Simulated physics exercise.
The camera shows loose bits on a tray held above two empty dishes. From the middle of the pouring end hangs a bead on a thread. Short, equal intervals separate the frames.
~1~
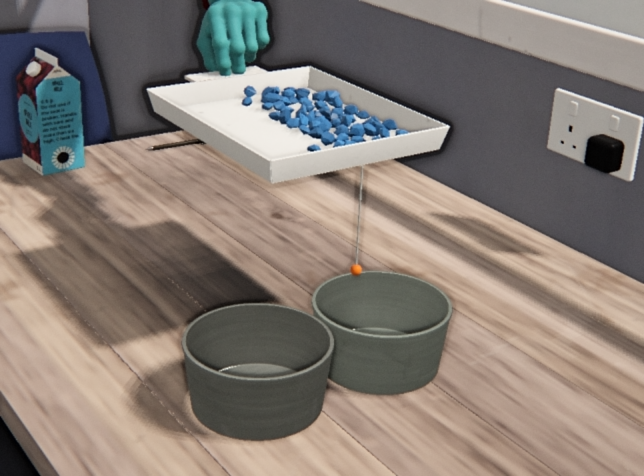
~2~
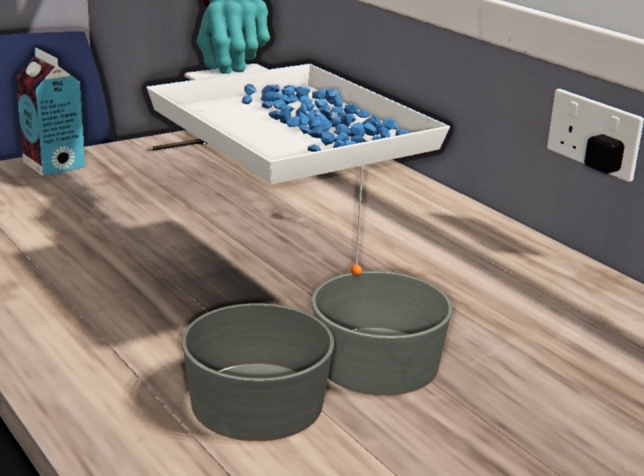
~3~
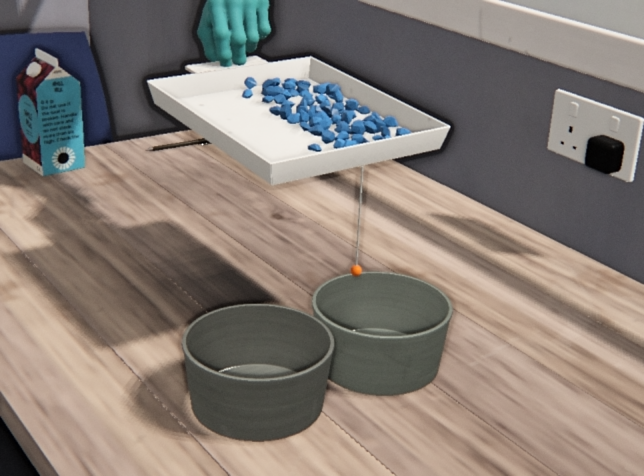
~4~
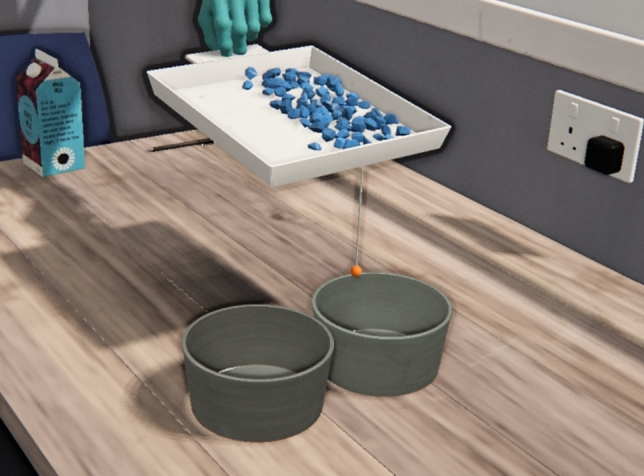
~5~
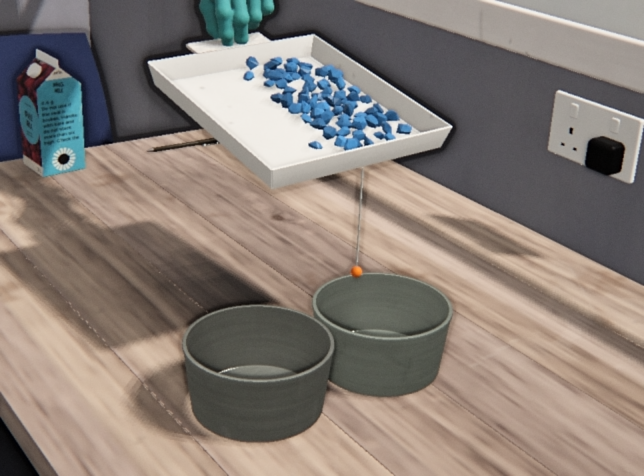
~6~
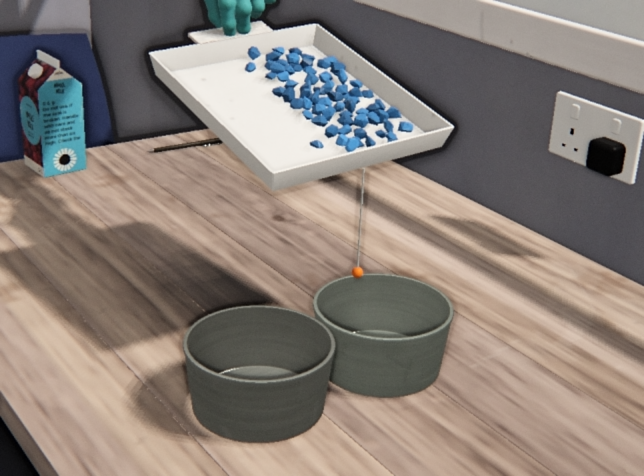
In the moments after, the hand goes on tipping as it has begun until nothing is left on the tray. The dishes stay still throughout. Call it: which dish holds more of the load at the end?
The right one holds more.
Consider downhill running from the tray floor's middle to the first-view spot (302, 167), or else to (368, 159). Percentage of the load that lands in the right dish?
20 per cent, then 50 per cent.
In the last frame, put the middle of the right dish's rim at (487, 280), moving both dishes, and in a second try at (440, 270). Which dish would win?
The left-placed dish first, the left-placed dish second.
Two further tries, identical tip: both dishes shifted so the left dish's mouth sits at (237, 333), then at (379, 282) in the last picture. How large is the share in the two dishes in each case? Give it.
First case around 70 %, second case around 10 %.
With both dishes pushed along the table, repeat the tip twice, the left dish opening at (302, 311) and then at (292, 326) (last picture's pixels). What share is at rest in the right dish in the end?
Some 10 percent in the first case, 30 percent in the second.
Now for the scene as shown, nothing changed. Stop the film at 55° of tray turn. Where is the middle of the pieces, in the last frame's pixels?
Look around (351, 136) in the last picture.
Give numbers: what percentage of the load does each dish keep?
Left dish: 30 %, right dish: 60 %.
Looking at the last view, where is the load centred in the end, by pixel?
It settles centred around (361, 372).
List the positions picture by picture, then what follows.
The first picture shows corners of the pouring end (273, 158) and (441, 126), level; middle of the load (332, 118), aquarium stones; left dish (298, 400); right dish (423, 357); bead on its thread (356, 270).
The second picture shows corners of the pouring end (273, 158) and (441, 126), level; middle of the load (332, 116).
The third picture shows corners of the pouring end (273, 160) and (442, 125), tipped barely, lowest at the left corner; middle of the load (332, 113).
The fourth picture shows corners of the pouring end (273, 163) and (443, 125), tipped a little, lowest at the left corner; middle of the load (333, 108).
The fifth picture shows corners of the pouring end (274, 165) and (444, 125), tipped a little, lowest at the left corner; middle of the load (334, 102).
The sixth picture shows corners of the pouring end (275, 168) and (446, 125), tipped a little, lowest at the left corner; middle of the load (336, 97); left dish (299, 402); right dish (424, 359).
Just after the last frame, tray tipped steeply; every one on the tray.
A moment on, tray tipped right over; the larger part on the tray; just a few in the left dish; about a tenth in the right dish; about a tenth in the air.
Further on, tray tipped past a quarter turn; roughly a quarter in the left dish; roughly two thirds in the right dish; about a tenth outside both.
When it is over, tray tipped past a quarter turn; roughly a quarter in the left dish; roughly two thirds in the right dish; about a tenth outside both.
